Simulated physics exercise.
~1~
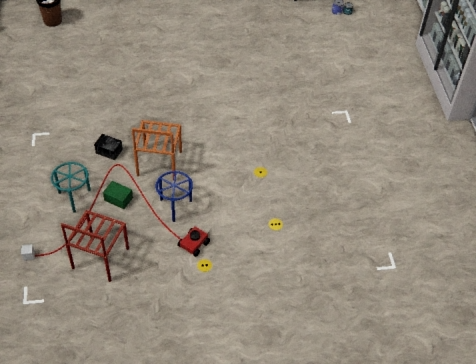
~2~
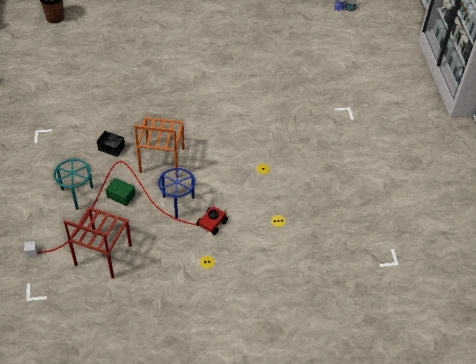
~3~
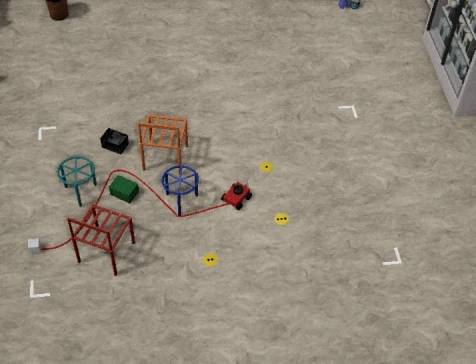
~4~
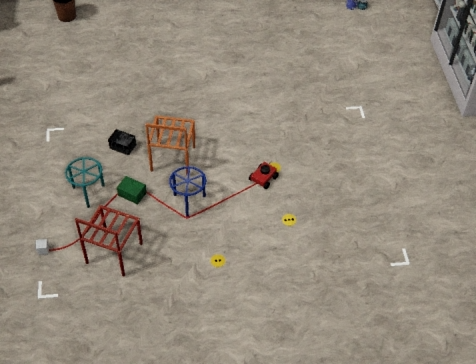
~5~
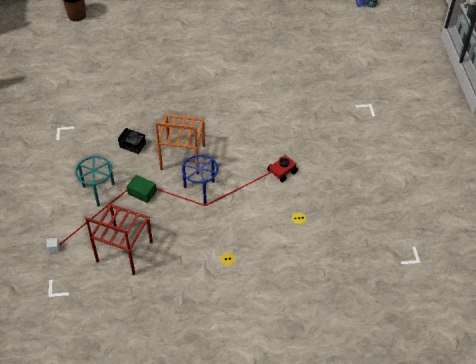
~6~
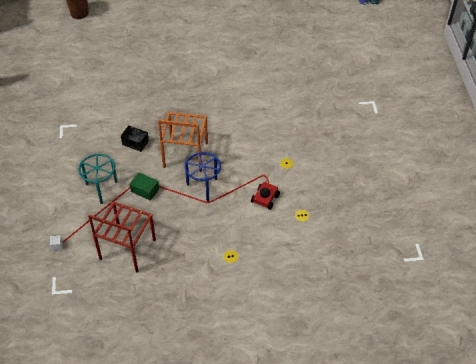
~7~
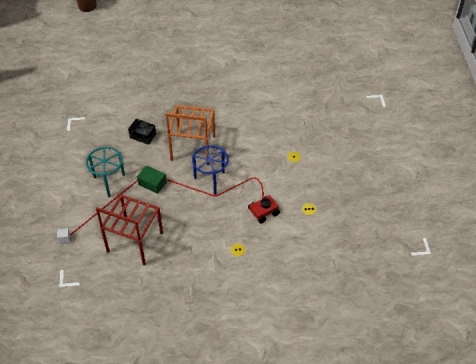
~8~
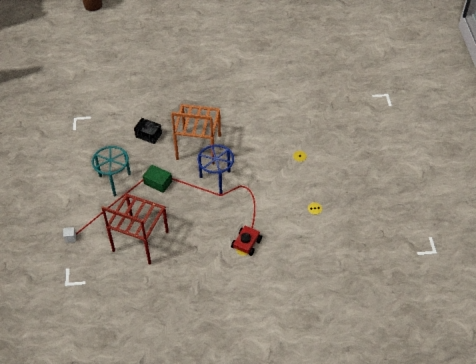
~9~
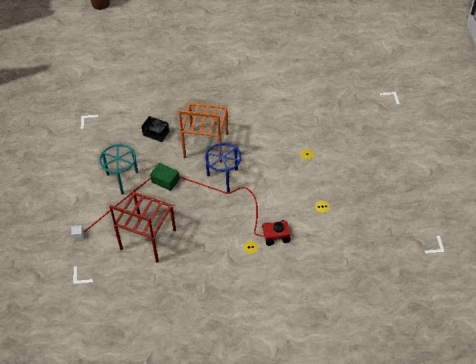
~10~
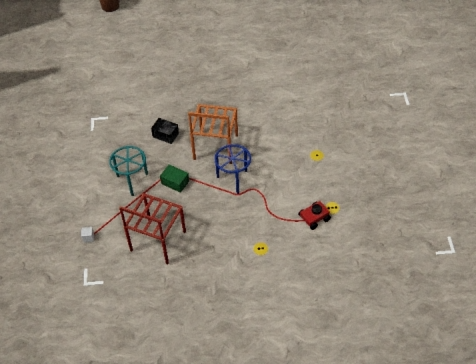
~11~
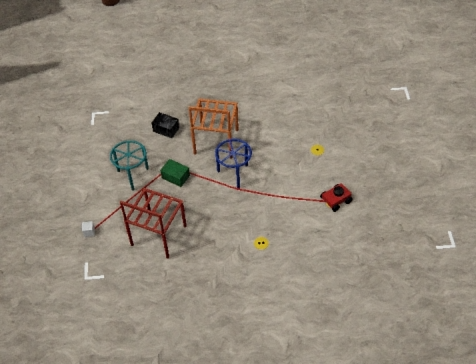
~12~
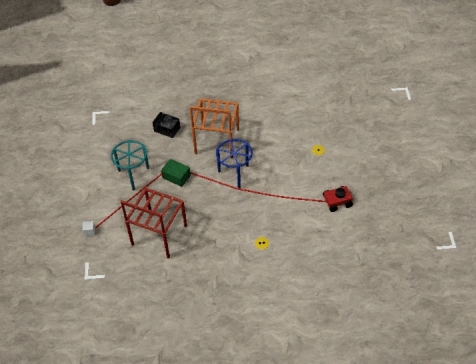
A red chair-like frame stands at the lower left of a pale, mottled floor seen from high above, with a teal stool, an orange frame, a blue stool, and black and green crates nearby. A small red cart trails a red lead from a white block at the far left. The cart rolls up and right to the farthest yellow mark, drawing the lead against the blue stool, then turns back down and left to a lower mark. It swings right and upward past the last mark, pulling the lead nearly straight, and stops at the right, still tethered.
